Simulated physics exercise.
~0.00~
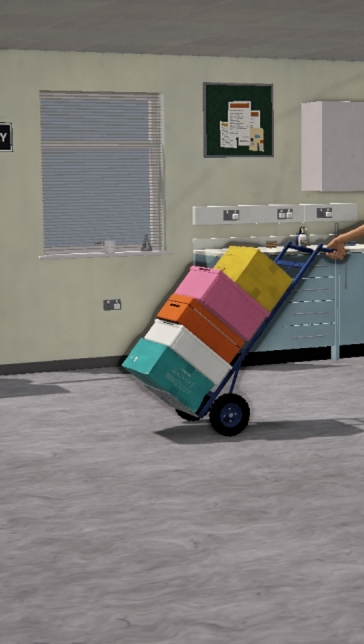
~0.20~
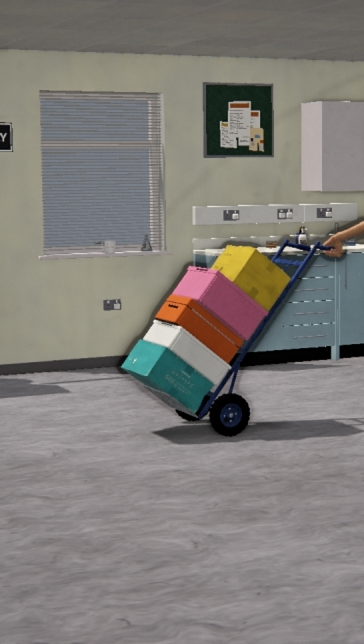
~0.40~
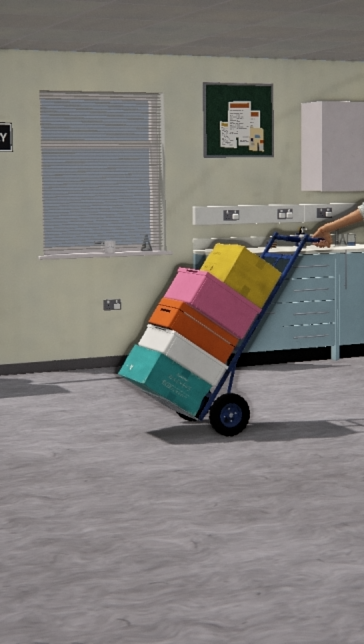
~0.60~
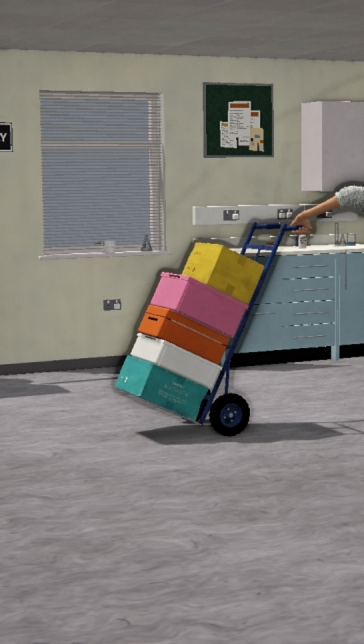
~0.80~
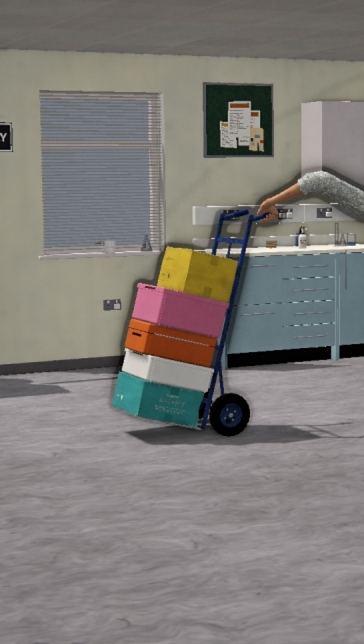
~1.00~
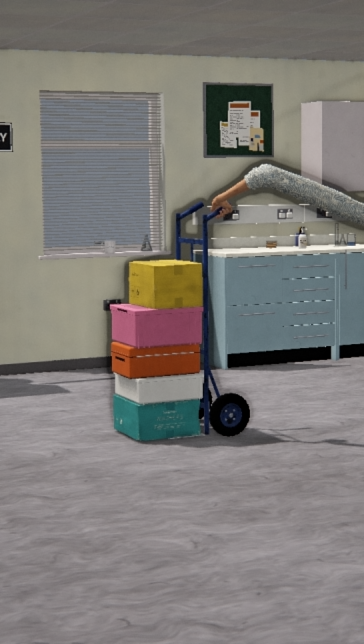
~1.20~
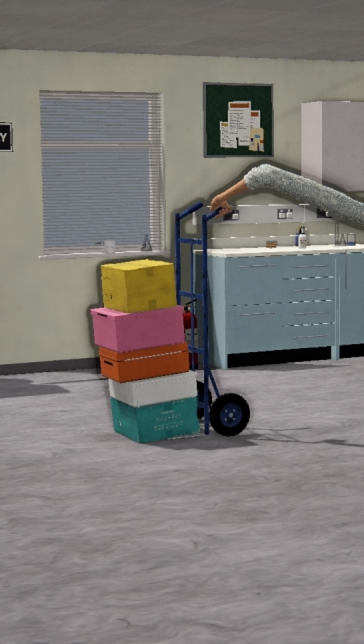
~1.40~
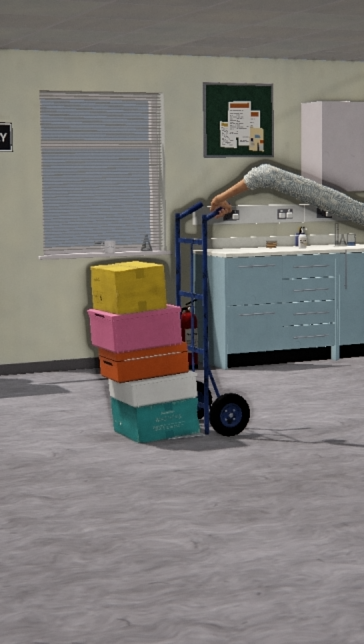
A plain room with pale green walls, a blind-covered window, a noticeboard and blue cabinets is seen from the side by a still camera. A blue sack truck leans back to the right, held by a hand at the right edge, carrying a turquoise box, white tote, orange toolbox, pink tote and yellow parcel, from bottom to top. The arm swings the truck upright, slowly and then faster. As it stops, the upper load slides left, the pink tote and yellow parcel farthest. The stack ends stepped but standing, with the hand still on the truck.
